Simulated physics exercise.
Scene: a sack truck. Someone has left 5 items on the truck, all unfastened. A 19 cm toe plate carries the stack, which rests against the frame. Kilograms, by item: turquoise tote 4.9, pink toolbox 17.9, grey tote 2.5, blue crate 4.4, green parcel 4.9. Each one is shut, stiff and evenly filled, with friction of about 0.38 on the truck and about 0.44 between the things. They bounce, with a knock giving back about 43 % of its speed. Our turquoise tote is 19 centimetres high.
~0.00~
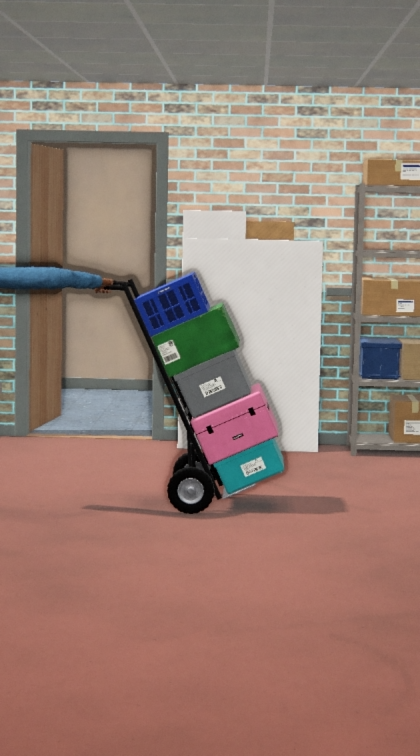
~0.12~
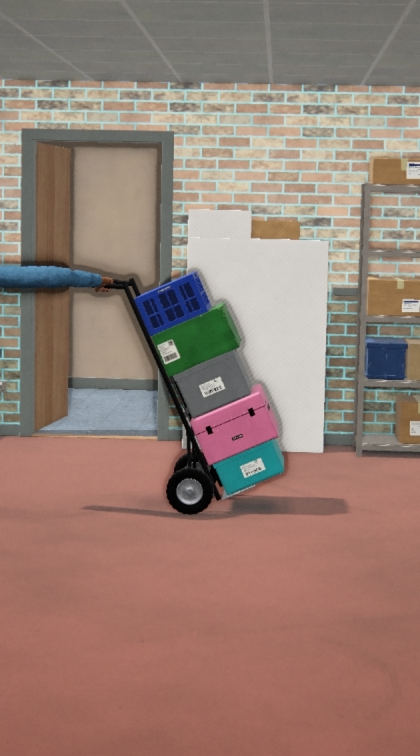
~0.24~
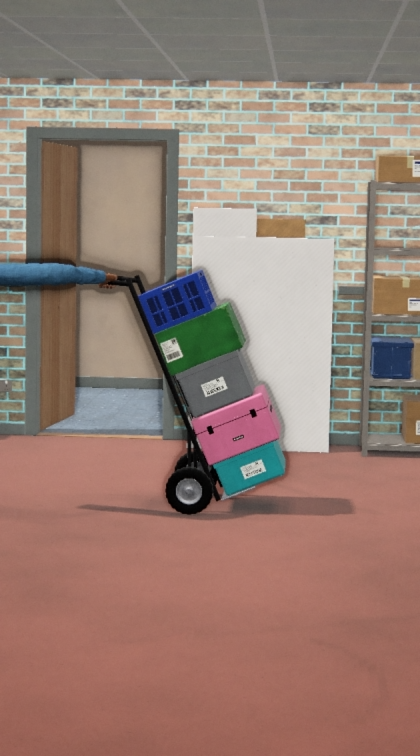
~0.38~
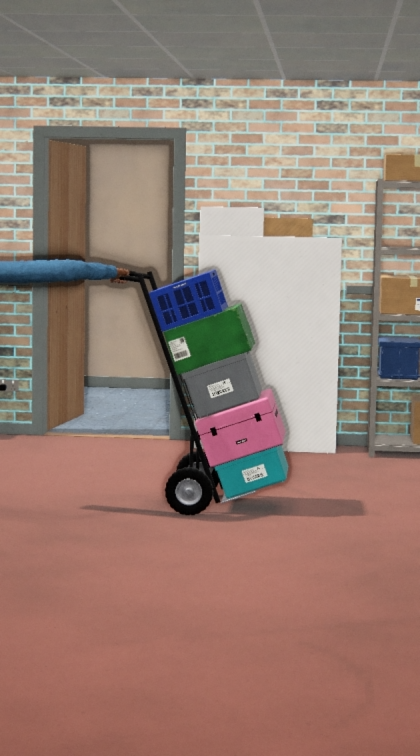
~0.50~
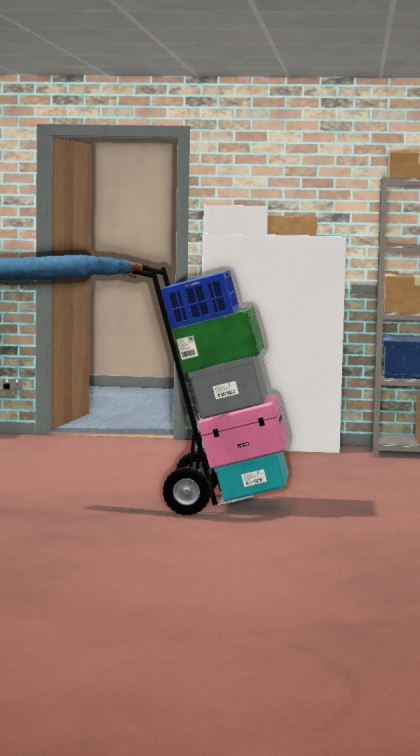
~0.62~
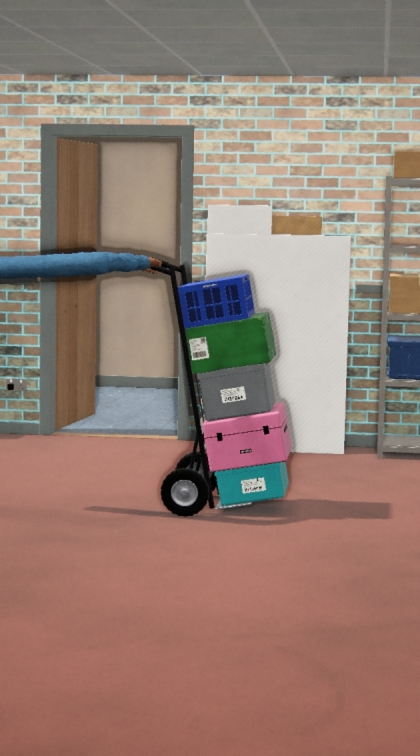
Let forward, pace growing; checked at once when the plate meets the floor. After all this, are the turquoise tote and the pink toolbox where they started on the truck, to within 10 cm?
In order: The turquoise tote stays within the limit, the pink toolbox stays within the limit.
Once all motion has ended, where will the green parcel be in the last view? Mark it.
It ends up at about (278, 354).
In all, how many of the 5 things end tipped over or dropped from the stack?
0.
Around 1.02 s, truck upright; pink toolbox tipped 8° against what carries it near (266, 447); turquoise tote tipped 8° against what carries it near (256, 487); blue crate tipped 8° against what carries it.
Around 1.52 s, truck upright; pink toolbox shifted 2 cm near (260, 448); blue crate tipped 14° against what carries it; green parcel tipped 14° against what carries it.
Finally (2.7 s), not toppled but over 10 cm from the start, blue crate and green parcel; the other 3 still in place (within 10 cm). Final places as that camera would see them, turquoise tote near (255, 490), pink toolbox near (263, 449).
